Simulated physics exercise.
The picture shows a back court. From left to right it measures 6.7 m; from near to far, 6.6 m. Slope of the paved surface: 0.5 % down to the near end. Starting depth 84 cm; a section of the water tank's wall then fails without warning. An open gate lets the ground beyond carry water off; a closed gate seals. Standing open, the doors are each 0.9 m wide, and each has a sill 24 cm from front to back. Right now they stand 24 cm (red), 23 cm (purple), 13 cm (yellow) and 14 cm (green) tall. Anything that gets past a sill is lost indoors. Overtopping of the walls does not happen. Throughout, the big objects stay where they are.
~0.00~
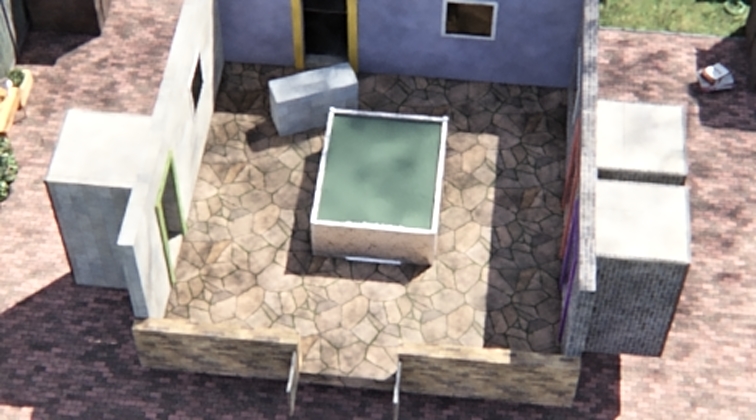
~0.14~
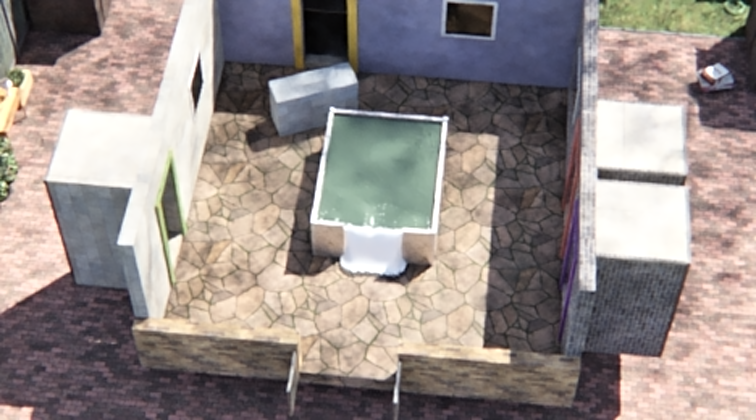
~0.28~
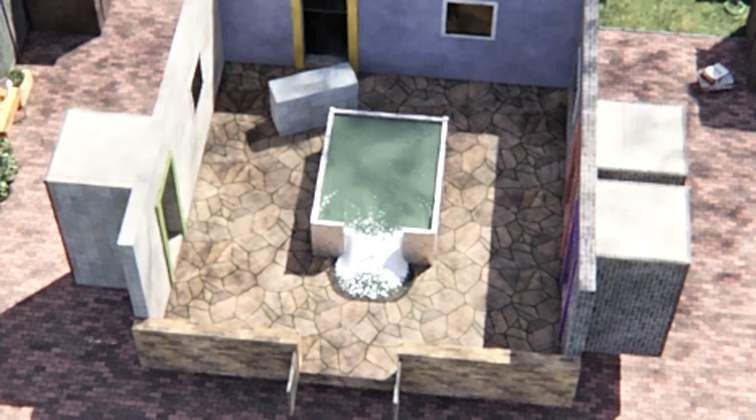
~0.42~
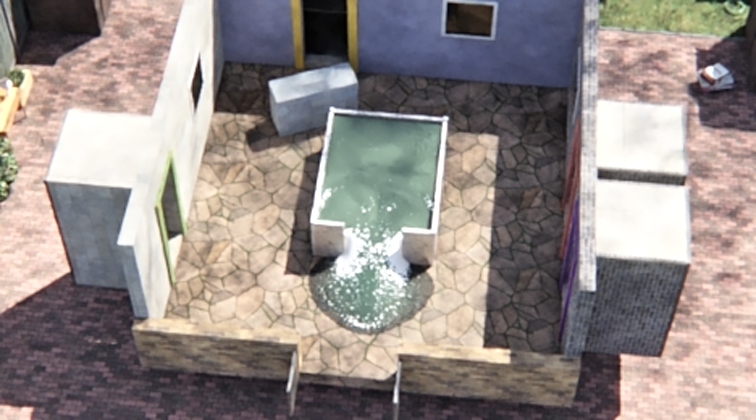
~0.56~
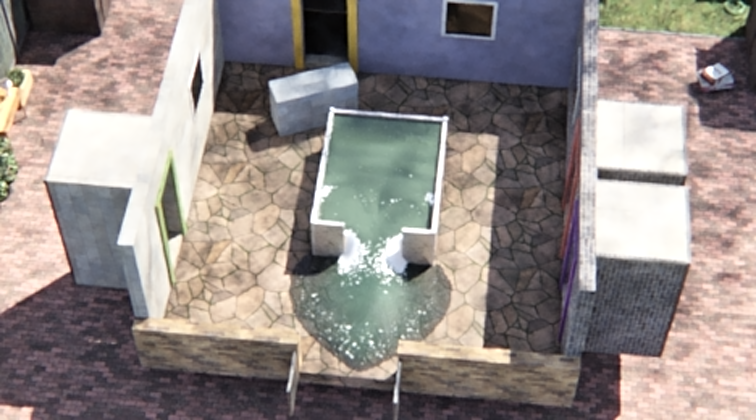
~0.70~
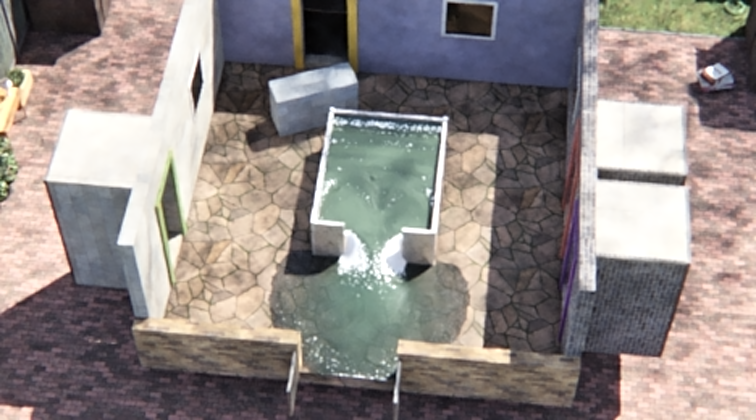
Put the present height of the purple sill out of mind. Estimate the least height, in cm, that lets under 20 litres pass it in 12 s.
I would say 8.5 cm.
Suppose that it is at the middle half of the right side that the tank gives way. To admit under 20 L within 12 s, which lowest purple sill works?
Then the minimum is about 16 cm.
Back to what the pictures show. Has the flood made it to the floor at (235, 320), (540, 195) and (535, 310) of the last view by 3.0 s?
One by one: Drenched, clear, drenched.
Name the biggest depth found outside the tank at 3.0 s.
30 cm.
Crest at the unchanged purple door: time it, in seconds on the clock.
I'd say near 3.2 seconds.
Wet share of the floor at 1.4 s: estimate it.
Some 20 in a hundred.
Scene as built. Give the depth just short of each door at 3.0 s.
Red door 3 cm, purple door 14 cm, yellow door 0 cm, green door 7 cm.
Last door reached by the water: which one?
Door: Yellow.
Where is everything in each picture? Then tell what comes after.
The water tank at (381, 172) is whole and still, 84 cm deep; the purple door at (568, 278) is dry, in the first picture.
Water pours out at (373, 248) and has run 0.3 m, to (346, 270); about 14 cm deep outside, 84 cm at the back, in the second picture.
Water pours out at (373, 248) and has run 0.9 m, to (356, 297); about 14 cm deep outside, 84 cm at the back, in the third picture.
The front is at (362, 331), 1.5 m from the gap at (373, 248); 2.2 m2 of floor is wet, 84 cm left at the back, in the fourth picture.
The front is at a hidden place, 2.2 m from the gap at (373, 249); 4.2 m2 of floor is wet, 83 cm left at the back, in the fifth picture.
The front is at a hidden place, 2.4 m from the gap at (373, 248); 6.2 m2 of floor is wet, 75 cm left at the back; 1.8 m in a straight line remain to the purple door at (568, 278), in the sixth picture.
After 1.4 s water covers 20 % of the floor, deepest (47 cm) near (374, 267); it has not reached the purple door.
After 3.0 s water covers 35 % of the floor, deepest (30 cm) near (558, 383); 14 cm at the purple door, 0 litres in over its 23 cm sill.
After 12.0 s water covers 100 % of the floor, deepest (9 cm) near (374, 267); 5 cm at the purple door, 0 litres in over its 23 cm sill.
At the purple door as built, the water arrived by 2.1 s and peaked near 14 cm at 3.2 s.
With a sill of 7.5 cm, 28 litres would have come in within the 12 s; with 10 cm, 11 litres. So under 20 litres takes about 8.5 cm.
